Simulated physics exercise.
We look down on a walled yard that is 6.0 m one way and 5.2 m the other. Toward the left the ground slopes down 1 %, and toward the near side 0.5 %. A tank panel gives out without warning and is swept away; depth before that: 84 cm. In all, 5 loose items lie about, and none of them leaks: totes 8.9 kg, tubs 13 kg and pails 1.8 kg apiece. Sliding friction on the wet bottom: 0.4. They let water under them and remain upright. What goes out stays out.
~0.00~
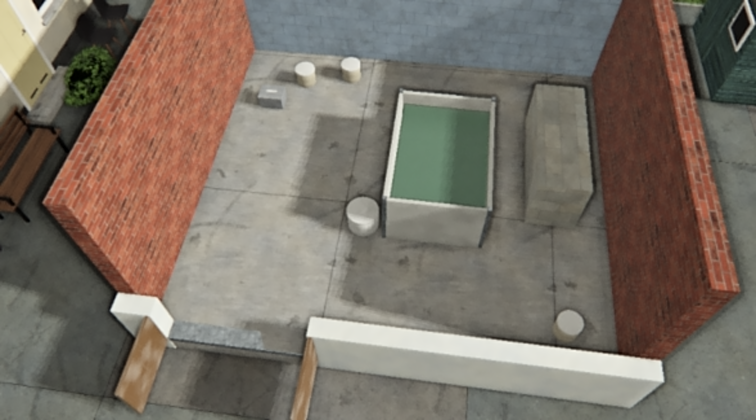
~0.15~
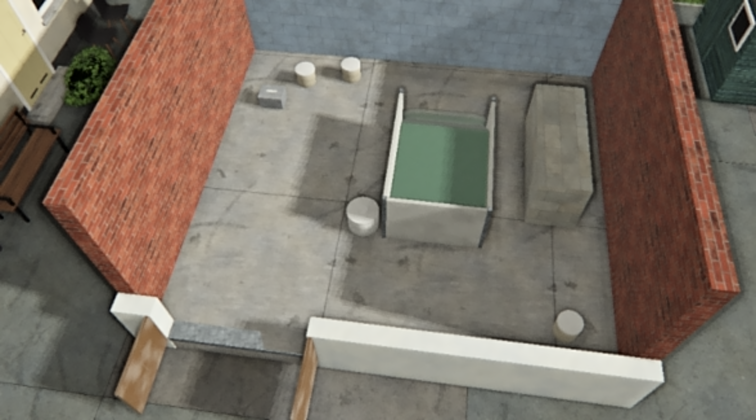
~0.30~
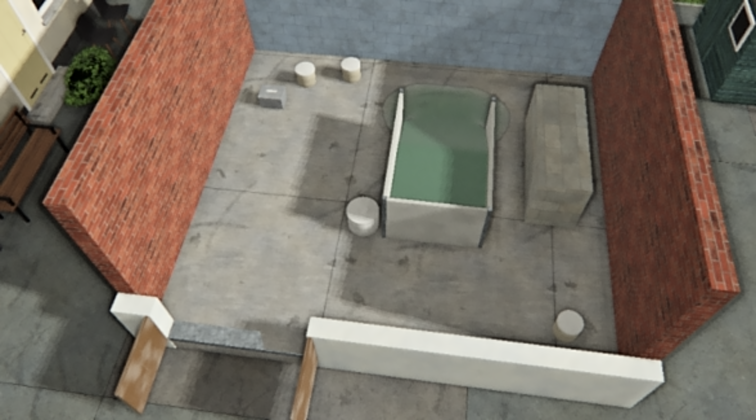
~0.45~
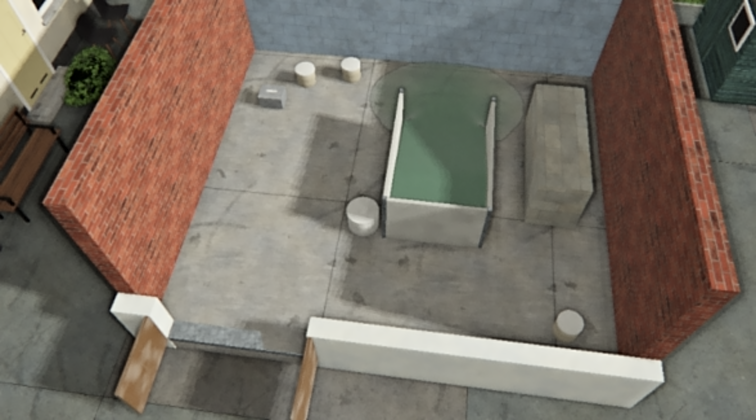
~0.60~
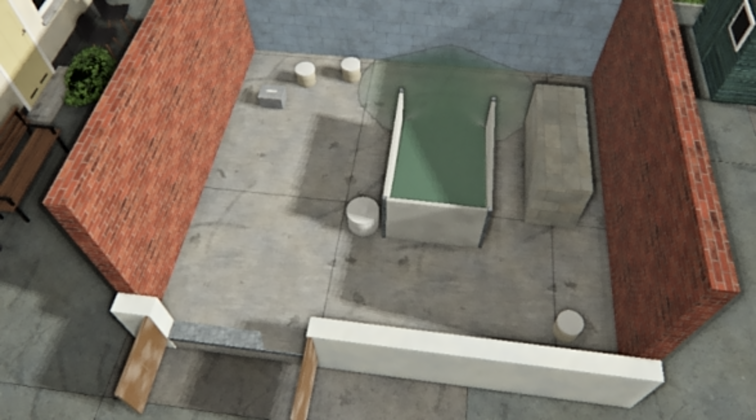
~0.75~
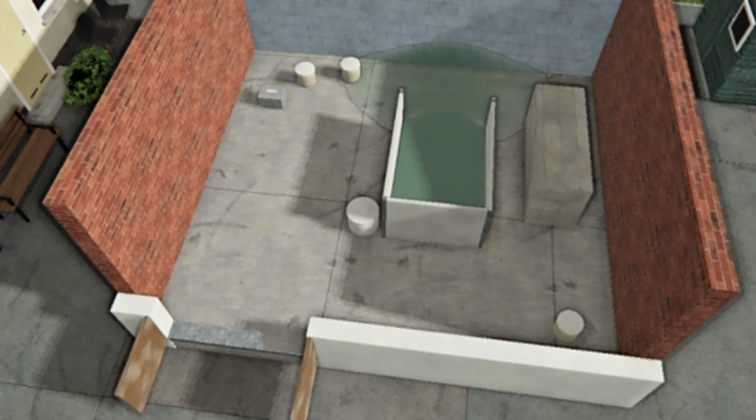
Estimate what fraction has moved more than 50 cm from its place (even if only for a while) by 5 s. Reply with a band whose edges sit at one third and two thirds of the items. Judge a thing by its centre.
Band: Two thirds or above.
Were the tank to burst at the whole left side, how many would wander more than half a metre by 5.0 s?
That gives 4 of them.
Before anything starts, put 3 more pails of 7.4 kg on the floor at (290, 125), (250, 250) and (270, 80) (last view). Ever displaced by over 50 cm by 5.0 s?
Going through them, I'd say exceeds it, exceeds it and finally exceeds it.
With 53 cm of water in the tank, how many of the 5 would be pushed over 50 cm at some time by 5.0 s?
Then 4 of them.
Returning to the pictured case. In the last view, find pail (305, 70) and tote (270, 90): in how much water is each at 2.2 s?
I'd put it at 7 cm and 5 cm respectively.
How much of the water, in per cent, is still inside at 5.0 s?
Around 94 % of the water.
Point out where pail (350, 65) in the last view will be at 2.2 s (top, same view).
Roughly (245, 62) in the same view.
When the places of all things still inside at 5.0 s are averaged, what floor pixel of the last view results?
It sits at about (339, 254).
After 1.1 s 0 of 5 are over 50 cm from their spots; 0 afloat.
After 2.2 s 2 of 5 are over 50 cm from their spots; 2 afloat.
After 3.5 s 4 of 5 are over 50 cm from their spots; 3 afloat.
After 5.0 s 4 of 5 are over 50 cm from their spots, and 4 have been at some point; 0 afloat.
